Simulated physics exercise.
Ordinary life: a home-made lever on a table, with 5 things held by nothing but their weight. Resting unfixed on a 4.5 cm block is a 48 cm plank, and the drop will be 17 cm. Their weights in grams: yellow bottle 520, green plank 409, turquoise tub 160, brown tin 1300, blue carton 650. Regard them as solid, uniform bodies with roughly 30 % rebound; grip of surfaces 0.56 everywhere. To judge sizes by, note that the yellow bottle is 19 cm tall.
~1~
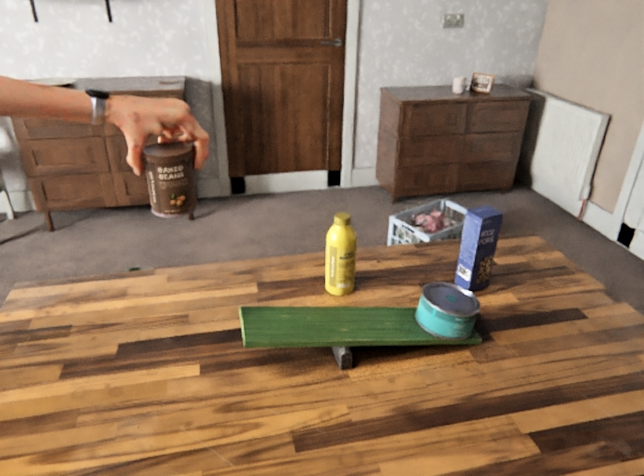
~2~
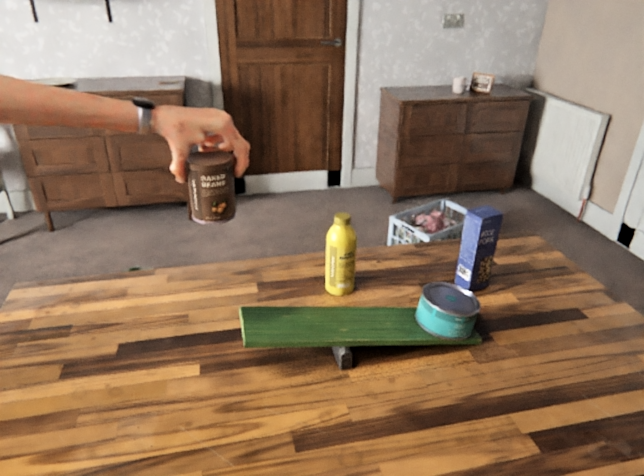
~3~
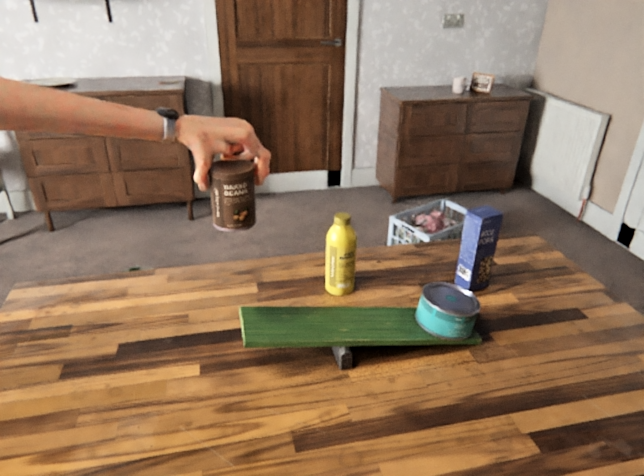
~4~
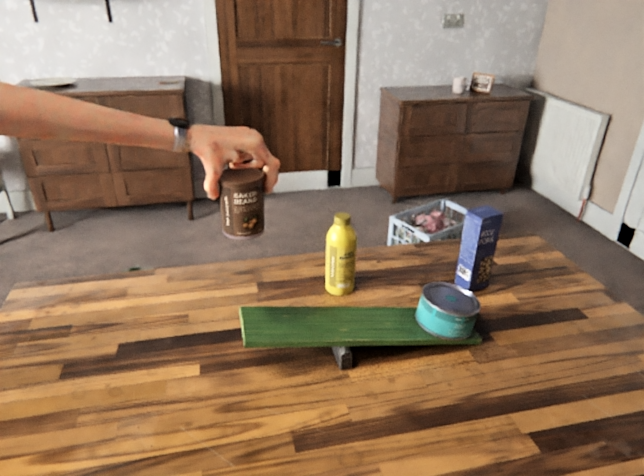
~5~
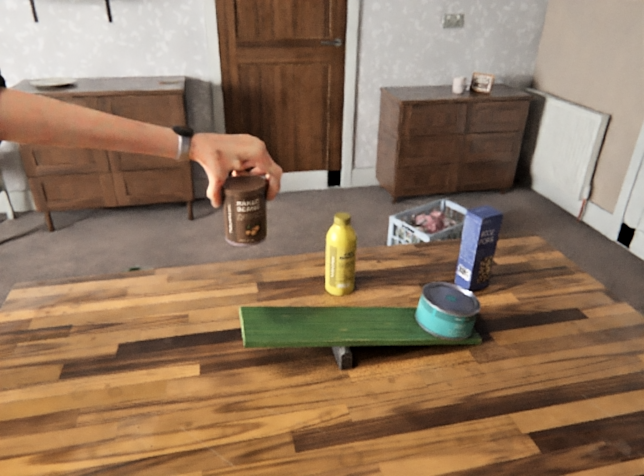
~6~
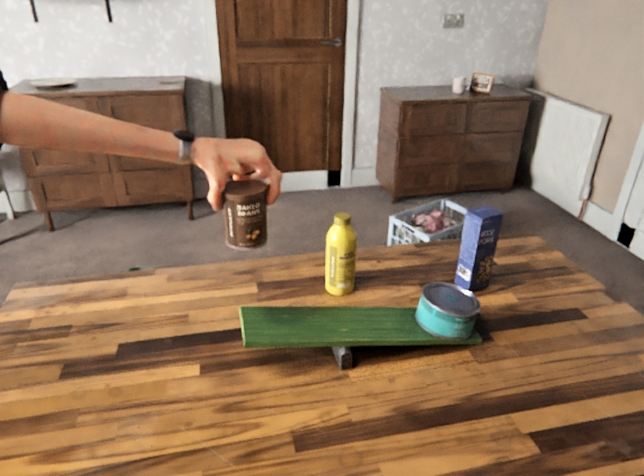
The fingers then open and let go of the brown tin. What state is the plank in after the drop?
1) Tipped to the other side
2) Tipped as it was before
Answer: 2.
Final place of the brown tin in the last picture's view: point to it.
At roughly (194, 351).
Then, 0.40 s past the last view, plank at 11°, tipped the other way; brown tin at 21° to upright near (235, 329); turquoise tub at 52° to upright.
Then, 0.50 s past the last view, plank at 9°, tipped the other way; brown tin on its side near (203, 345); turquoise tub on its side.
Then, 0.90 s past the last view, plank at 9°, leaning as at the start; brown tin on its side near (194, 351); turquoise tub at 51° to upright.
Finally, plank at 9°, leaning as at the start; on their side or leaning hard on the table or plank, brown tin; the other 4 still in place (within 4 cm). Final places as that camera would see them, brown tin near (194, 351). The plank finishes with the same end low.
